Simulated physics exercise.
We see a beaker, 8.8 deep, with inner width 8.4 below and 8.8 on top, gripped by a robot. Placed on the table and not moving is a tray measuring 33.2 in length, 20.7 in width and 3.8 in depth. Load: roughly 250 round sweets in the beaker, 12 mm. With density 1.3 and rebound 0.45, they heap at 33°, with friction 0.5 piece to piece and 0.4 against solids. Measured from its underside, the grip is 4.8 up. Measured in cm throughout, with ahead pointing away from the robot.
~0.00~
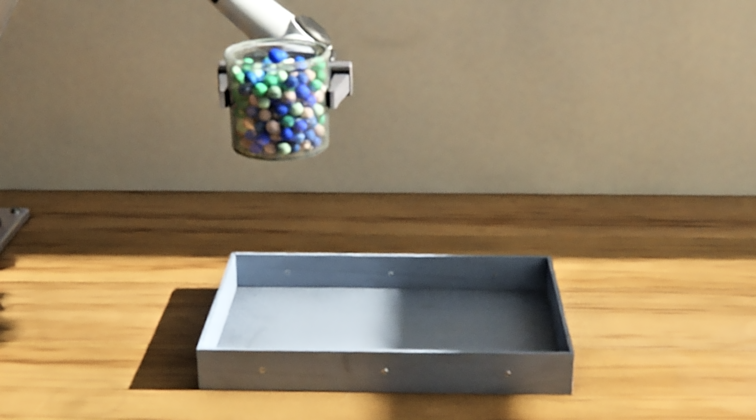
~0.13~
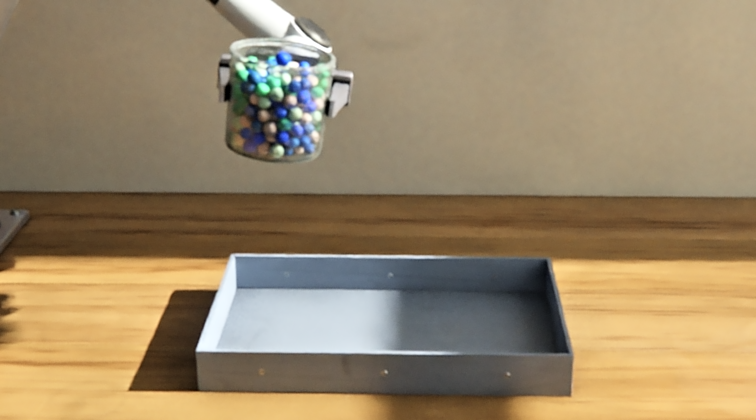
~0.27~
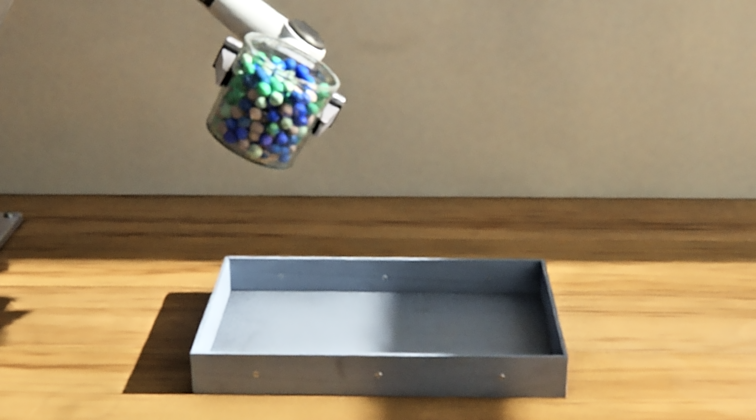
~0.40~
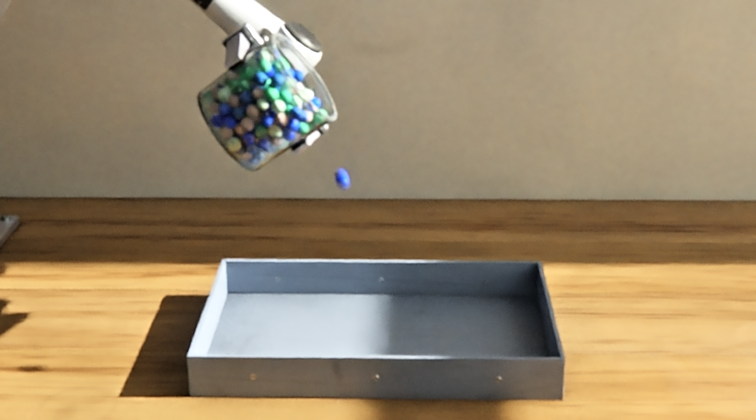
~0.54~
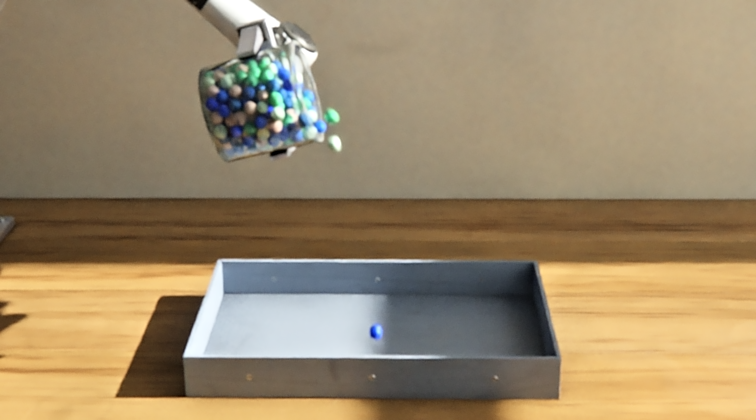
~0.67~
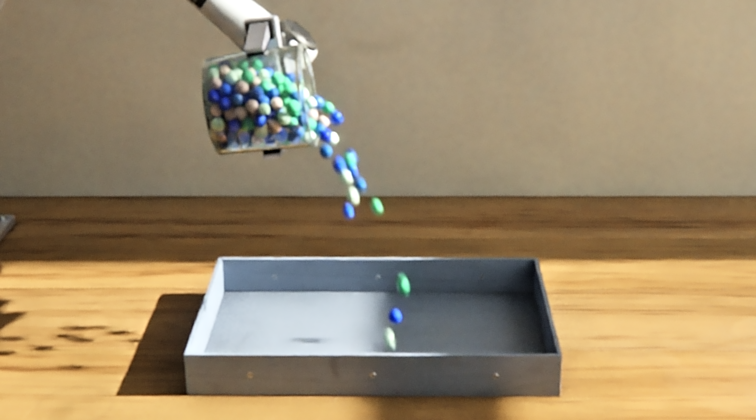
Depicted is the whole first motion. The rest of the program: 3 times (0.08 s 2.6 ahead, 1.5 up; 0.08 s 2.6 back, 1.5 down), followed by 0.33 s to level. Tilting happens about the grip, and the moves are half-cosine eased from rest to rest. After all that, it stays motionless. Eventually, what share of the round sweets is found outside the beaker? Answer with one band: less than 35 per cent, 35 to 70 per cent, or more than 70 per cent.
More than 70 per cent.
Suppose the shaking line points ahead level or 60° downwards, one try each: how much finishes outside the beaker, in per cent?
You'd get about 80 per cent with the first setting and about 45 per cent with the second.
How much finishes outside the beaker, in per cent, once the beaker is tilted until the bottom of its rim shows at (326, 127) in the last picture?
Result: Approximately 75 %.
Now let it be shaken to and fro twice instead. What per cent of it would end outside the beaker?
It would come to about 85 %.
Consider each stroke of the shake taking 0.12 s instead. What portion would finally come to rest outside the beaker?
In that case some 80 per cent.
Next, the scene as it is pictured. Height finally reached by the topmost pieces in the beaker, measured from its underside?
3.0 cm.
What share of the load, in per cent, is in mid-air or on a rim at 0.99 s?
I'd reckon close to 19 per cent.
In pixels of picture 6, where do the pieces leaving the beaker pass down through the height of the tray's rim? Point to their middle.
Estimated centre around (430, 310) in pixels.
After 0.99 s, tilted 83° forward, highest piece 24 above the table; 155 in the tray, 49 in the beaker, 47 in flight or on a rim.
After 1.32 s, tilted 40° forward, highest piece 25 above the table; 220 in the tray, 23 in the beaker, 3 on the table or floor, 5 in flight or on a rim.
After 1.68 s, level, highest piece 23 above the table; 225 in the tray, 23 in the beaker, 3 on the table or floor.
After 2.73 s, level, highest piece 23 above the table; 225 in the tray, 23 in the beaker, 3 on the table or floor.
At rest, 225 in the tray, 23 in the beaker, 3 on the table or floor. That is 91 % outside the beaker.
